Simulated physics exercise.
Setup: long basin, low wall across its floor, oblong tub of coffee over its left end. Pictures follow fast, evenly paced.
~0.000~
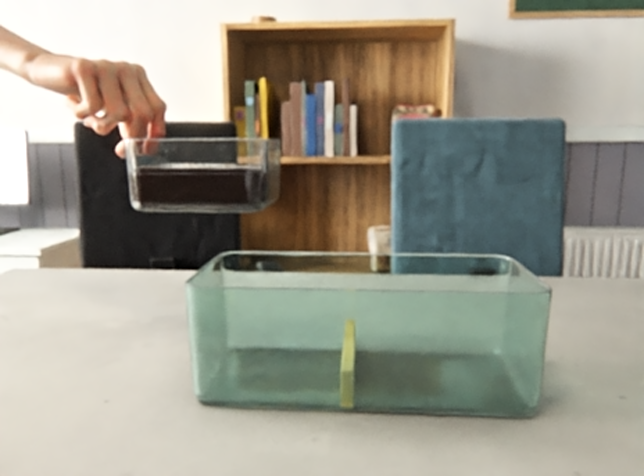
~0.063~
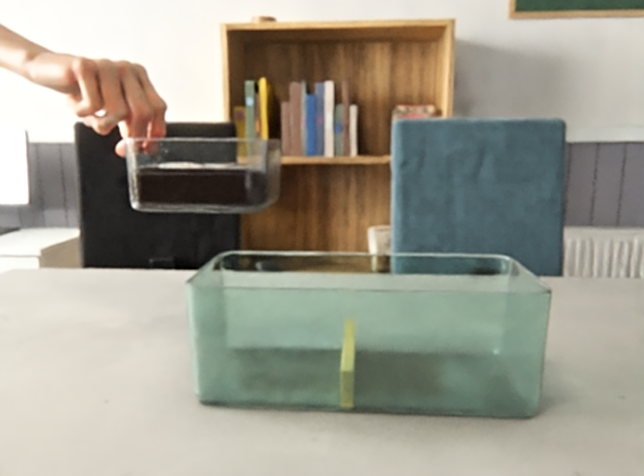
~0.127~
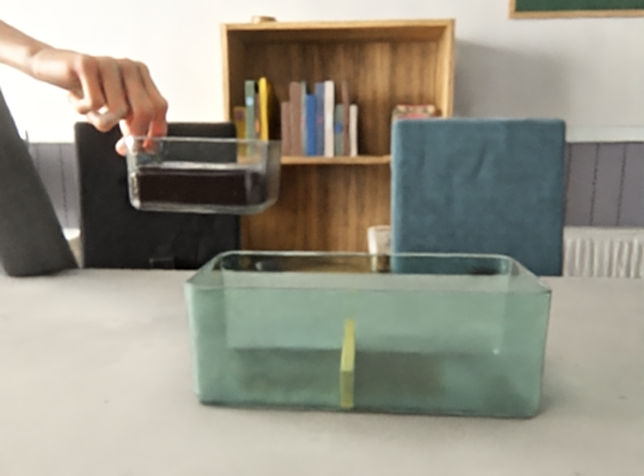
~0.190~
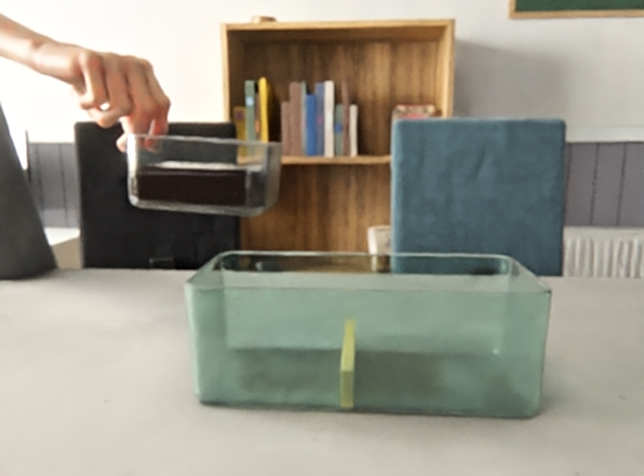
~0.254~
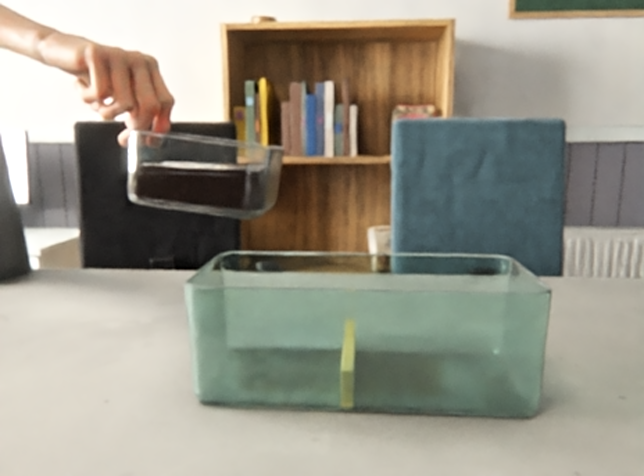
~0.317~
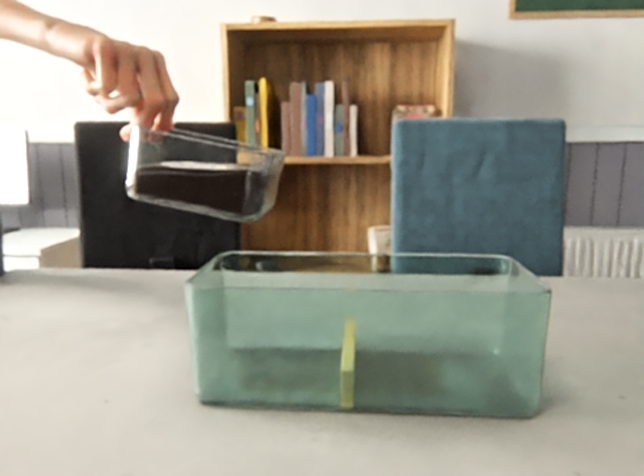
A hand holding a small clear tub of dark liquid above a long greenish basin's left end, gradually tilting it rightward.
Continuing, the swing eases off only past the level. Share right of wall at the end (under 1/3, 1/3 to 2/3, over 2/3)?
Honestly, the portion right of the wall stays beneath a third.
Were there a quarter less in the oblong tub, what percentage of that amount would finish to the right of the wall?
Some 5 per cent.
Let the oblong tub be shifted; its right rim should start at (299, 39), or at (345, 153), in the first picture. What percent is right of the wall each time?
Roughly 65 per cent, then roughly 85 per cent.
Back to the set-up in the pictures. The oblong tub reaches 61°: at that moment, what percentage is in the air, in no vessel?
It works out to about 25 percent.
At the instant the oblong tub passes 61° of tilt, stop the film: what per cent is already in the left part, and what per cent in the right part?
Left 15 %, right 0 %.
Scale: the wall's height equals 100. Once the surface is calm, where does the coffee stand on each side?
It settles around 60 on the left side and around 0 on the right side.
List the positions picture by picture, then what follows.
Tilt 0°; pouring edge (273, 142); surface from (151, 167) to (273, 167); the long basin's rim runs from (205, 269) to (529, 274); the wall's top is at (349, 343), in the first picture.
Tilt 0°; pouring edge (274, 142); surface from (150, 167) to (272, 167), in the second picture.
Tilt 2°; pouring edge (274, 144); surface from (151, 166) to (272, 168), in the third picture.
Tilt 4°; pouring edge (275, 147); surface from (151, 166) to (272, 168), in the fourth picture.
Tilt 7°; pouring edge (277, 151); surface from (151, 166) to (274, 169), in the fifth picture.
Tilt 11°; pouring edge (278, 156); surface from (150, 166) to (274, 169), in the sixth picture.
A moment on, the oblong tub is tipped part way and 59 per cent is still to pour, 15 is left of the wall and 0 right of it.
Next, the oblong tub is tipped on its side and 13 per cent is still to pour, 72 is left of the wall and 9 right of it.
Then the oblong tub is tipped right over and 0 per cent is still to pour, 89 is left of the wall and 10 right of it.
Later the oblong tub is tipped right over and 0 per cent is still to pour, 89 is left of the wall and 10 right of it.
Finally, 89 per cent lies left of the wall, 10 right of it and 0 outside.
